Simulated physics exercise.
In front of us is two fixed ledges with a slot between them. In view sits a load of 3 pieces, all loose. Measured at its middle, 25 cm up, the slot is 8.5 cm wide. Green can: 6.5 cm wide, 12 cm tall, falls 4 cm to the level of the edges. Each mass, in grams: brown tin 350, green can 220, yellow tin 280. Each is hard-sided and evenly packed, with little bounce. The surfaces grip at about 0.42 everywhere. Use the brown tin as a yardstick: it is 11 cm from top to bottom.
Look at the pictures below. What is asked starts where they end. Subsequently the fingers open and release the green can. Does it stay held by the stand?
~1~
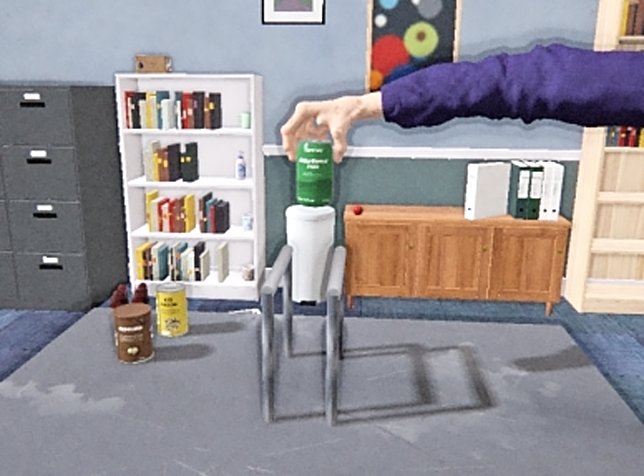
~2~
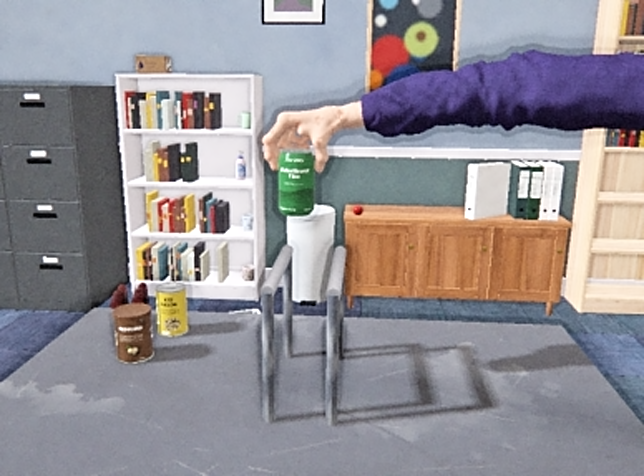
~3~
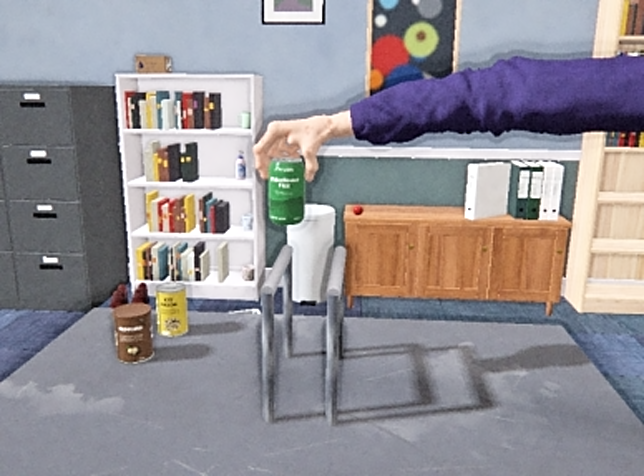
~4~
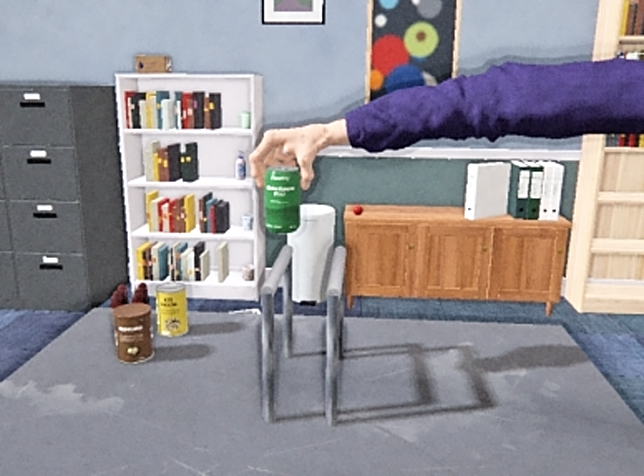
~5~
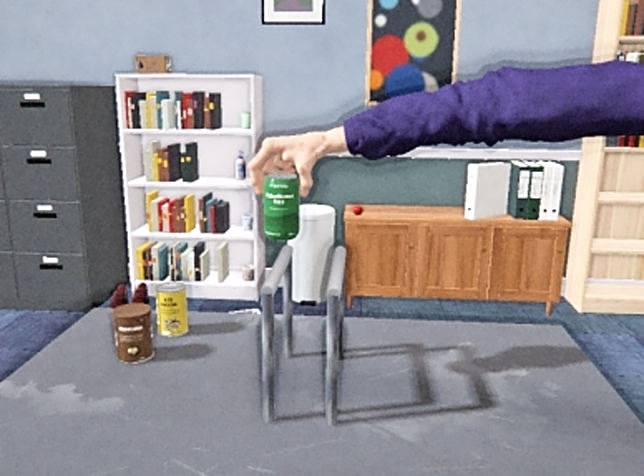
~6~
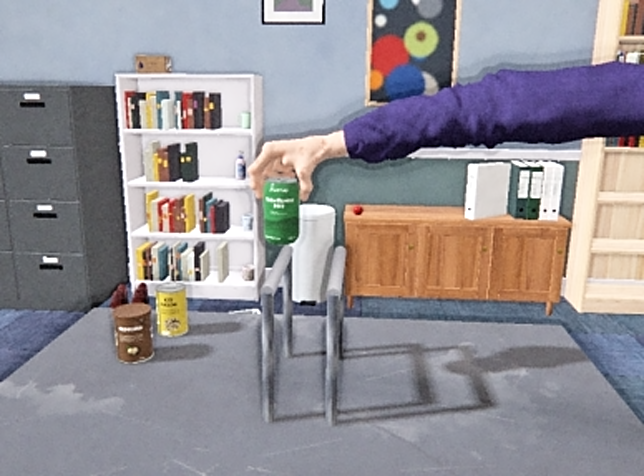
Yes.
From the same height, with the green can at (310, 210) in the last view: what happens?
Result: It makes it past.
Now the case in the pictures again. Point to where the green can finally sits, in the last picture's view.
It ends up at about (313, 256).
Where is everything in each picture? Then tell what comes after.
In the first picture, 9 cm from its drop point; green can (315, 173); brown tin (134, 333).
In the second picture, 6 cm from its drop point; green can (297, 183); brown tin (134, 333).
In the third picture, 4 cm from its drop point; green can (287, 191); brown tin (134, 333).
In the fourth picture, 2 cm from its drop point; green can (283, 200); brown tin (134, 333).
In the fifth picture, 1 cm from its drop point; green can (282, 207); brown tin (134, 333).
Poised above the slot; green can (282, 211); brown tin (134, 333), in the sixth picture.
Then, 0.20 s later than the last frame, green can 4 cm from its spot near (282, 234).
Then, 0.30 s later than the last frame, green can tilted 14° near (290, 234).
Then, 0.40 s later than the last frame, green can tilted 48° near (305, 244).
Then, 0.50 s later than the last frame, green can tilted 63° near (313, 256).
When it is over, lying over on the stand or table, green can; the other 2 within 4 cm of the start. End places, in pixels of the last picture, green can near (313, 256). The can stays on top.
